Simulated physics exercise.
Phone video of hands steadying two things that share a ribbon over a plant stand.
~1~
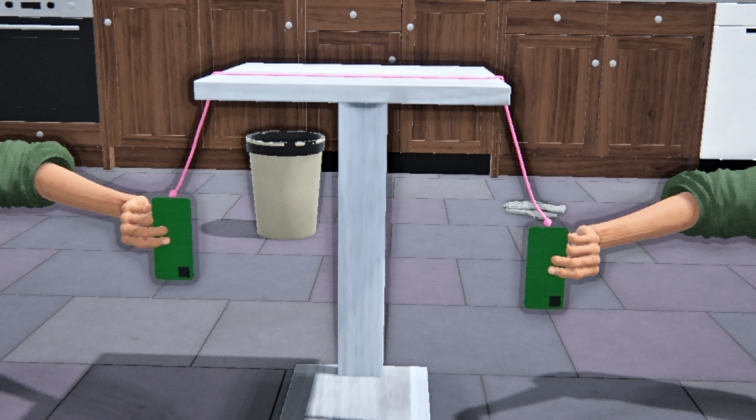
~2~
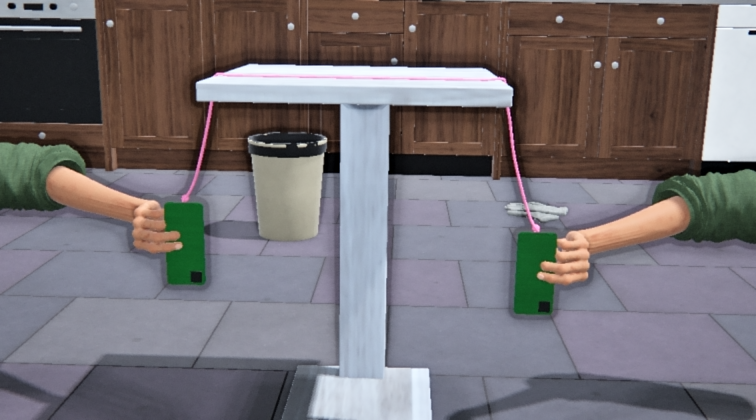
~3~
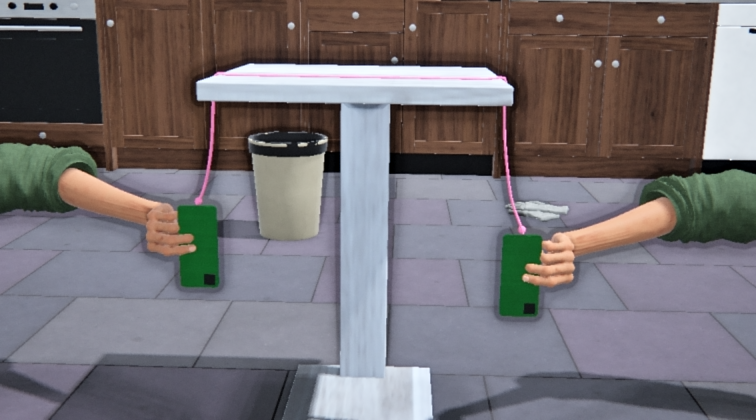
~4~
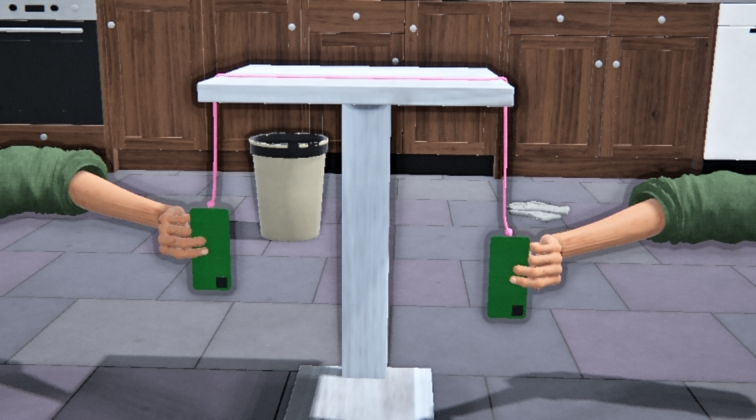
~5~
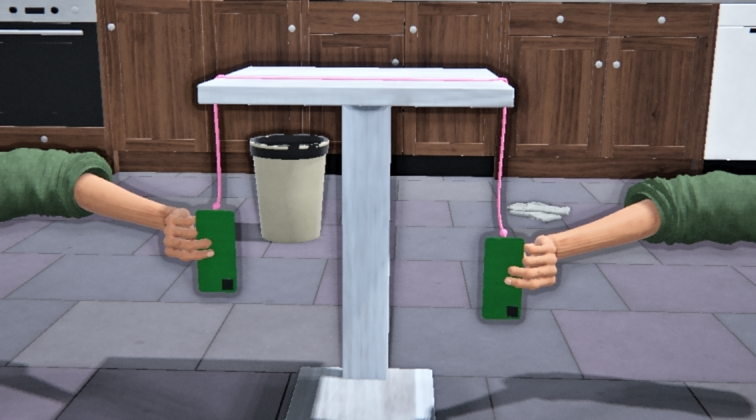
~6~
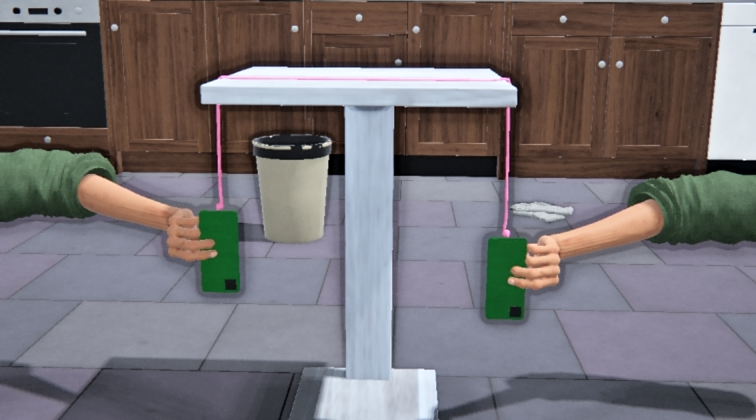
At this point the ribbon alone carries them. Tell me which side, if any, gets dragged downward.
Neither side does.
Then, 0.20 s later than the last view, left phone where it was near (222, 254); right phone where it was near (504, 280).
Then, 0.50 s later than the last view, left phone where it was near (229, 254); right phone where it was near (496, 280).
Then, 1.28 s later than the last view, left phone where it was near (221, 254); right phone where it was near (506, 280).
Finally, left phone where it was near (227, 254); right phone where it was near (495, 280). The ribbon hangs still.
